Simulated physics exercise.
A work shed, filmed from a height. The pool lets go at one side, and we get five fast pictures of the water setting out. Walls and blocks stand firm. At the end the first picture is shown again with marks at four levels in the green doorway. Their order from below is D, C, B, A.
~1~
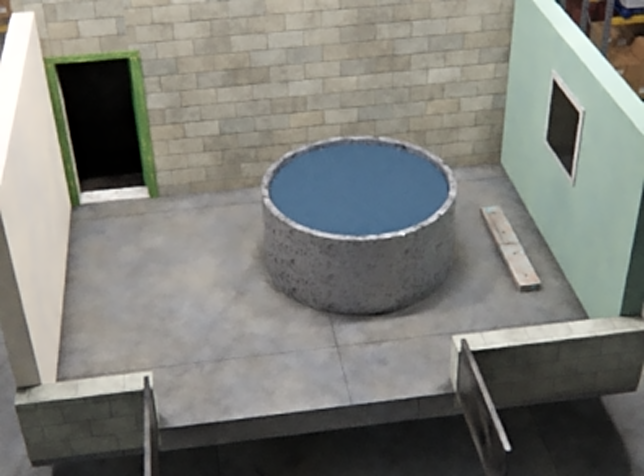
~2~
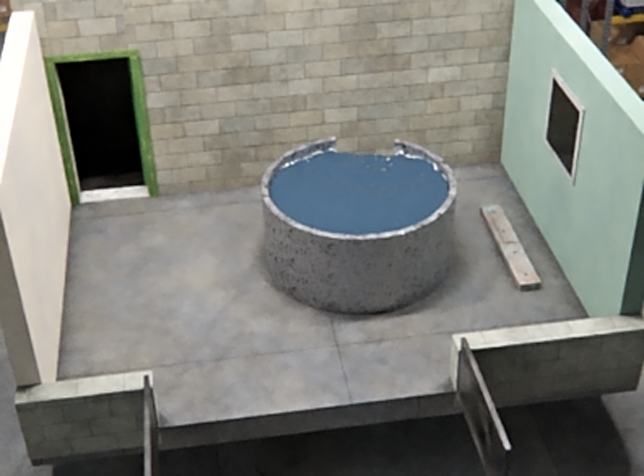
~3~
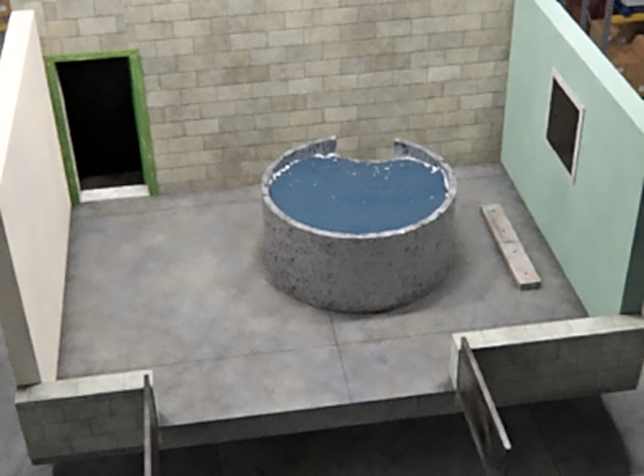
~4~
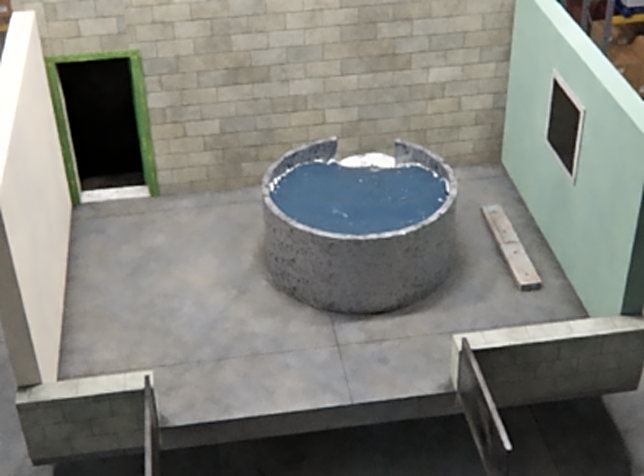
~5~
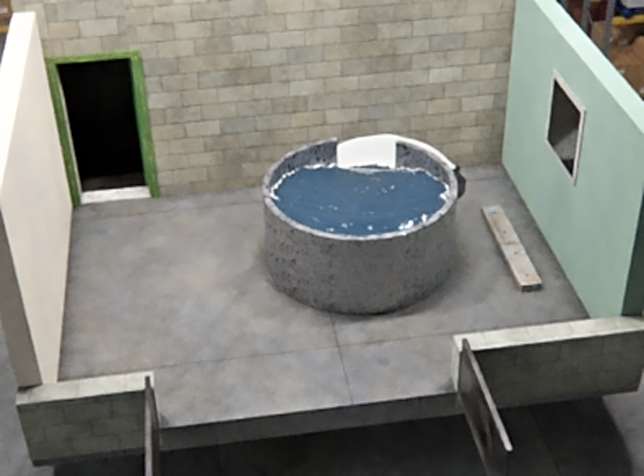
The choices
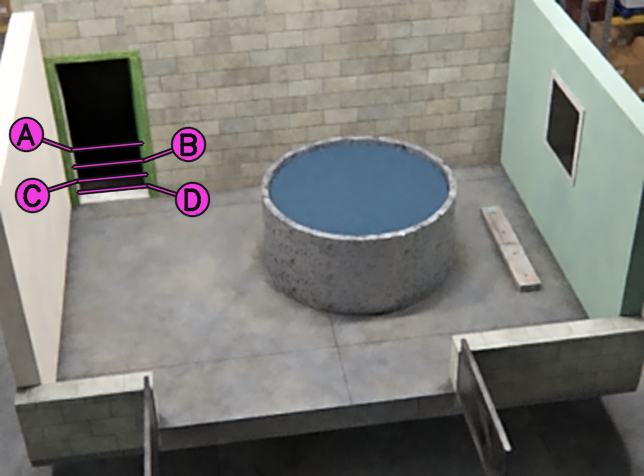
The round stone pool's back rim breaks open, and its blue water ripples and lowers slightly.
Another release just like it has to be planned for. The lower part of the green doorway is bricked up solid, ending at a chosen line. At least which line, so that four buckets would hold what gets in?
Use line D.
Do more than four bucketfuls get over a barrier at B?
No, that is safe.
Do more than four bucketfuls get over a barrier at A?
No.
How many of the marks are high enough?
All of them.
On the marked copy, A at (106, 146); B at (109, 163); C at (111, 177); D at (113, 189); from the bottom up D, C, B, A.
Choosing A, nothing gets over.
Choosing B, nothing gets over.
Choosing C, nothing gets over.
Choosing D, a splash gets over, under a bucket.
